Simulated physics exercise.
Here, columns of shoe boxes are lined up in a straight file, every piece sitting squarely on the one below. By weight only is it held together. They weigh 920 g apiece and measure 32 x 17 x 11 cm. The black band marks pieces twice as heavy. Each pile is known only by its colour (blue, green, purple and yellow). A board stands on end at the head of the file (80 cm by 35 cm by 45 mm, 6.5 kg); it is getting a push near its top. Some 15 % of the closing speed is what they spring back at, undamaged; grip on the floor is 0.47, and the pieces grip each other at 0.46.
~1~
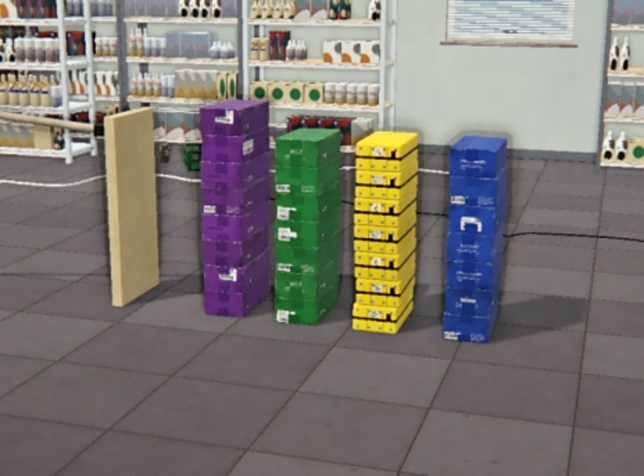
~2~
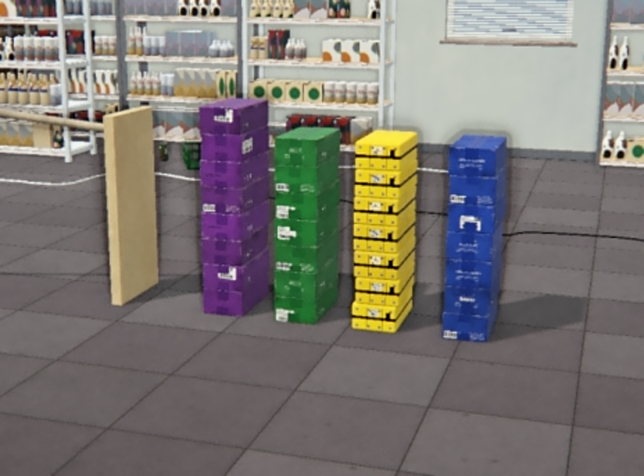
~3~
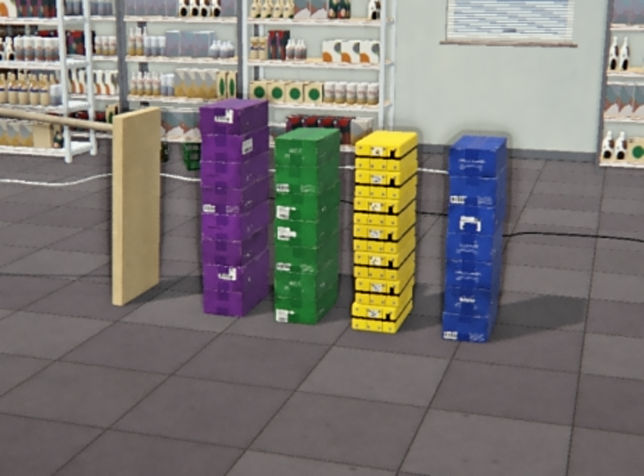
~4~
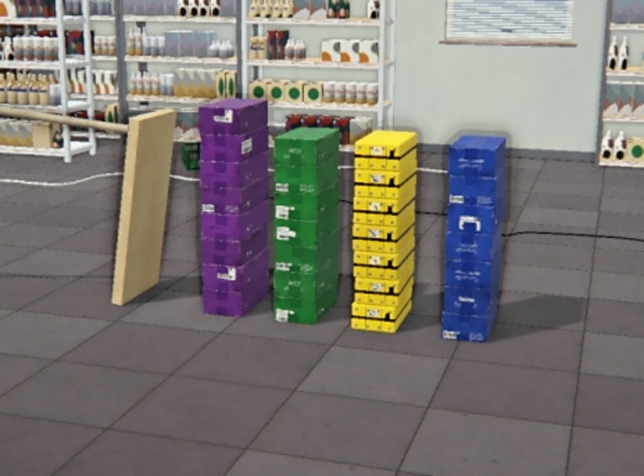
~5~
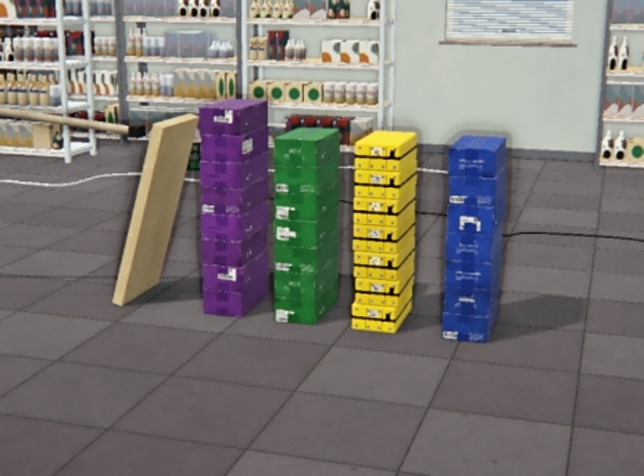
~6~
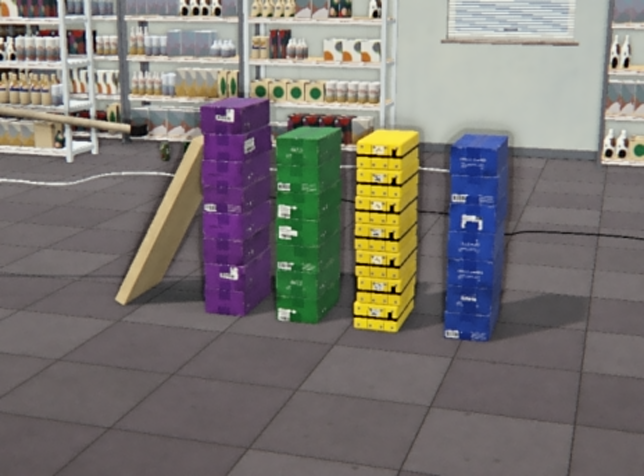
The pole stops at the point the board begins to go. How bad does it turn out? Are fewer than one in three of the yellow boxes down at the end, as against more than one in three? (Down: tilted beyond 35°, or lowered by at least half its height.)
The count clears one in three.
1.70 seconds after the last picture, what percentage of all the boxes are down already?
By then, 95 per cent.
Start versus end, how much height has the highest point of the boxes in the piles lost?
About 28 cm.
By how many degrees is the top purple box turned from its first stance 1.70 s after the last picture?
Angle at that time, about 40 degrees.
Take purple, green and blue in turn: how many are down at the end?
I count purple at 7, green at 7, and blue at 7.
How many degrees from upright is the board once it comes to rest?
Around 65 degrees, give or take.
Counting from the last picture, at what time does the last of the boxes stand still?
Close to 3.0 s.
Then, 1.08 s on from the sixth picture, board 59° from upright; none of the 7 yellow boxes down (6 of 29 in all colours); top yellow box tipped 12°; top purple box tipped 25°, 6 cm lower.
Then, 1.70 s on from the sixth picture, board 65° from upright; 7 of the 7 yellow boxes down (28 of 29 in all colours); top yellow box tipped 60°, 29 cm lower; top green box tipped 61°, 23 cm lower.
Finally, board 65° from upright; 7 of the 7 yellow boxes down (28 of 29 in all colours); top yellow box on its side; top blue box upside down. That is 100 per cent.
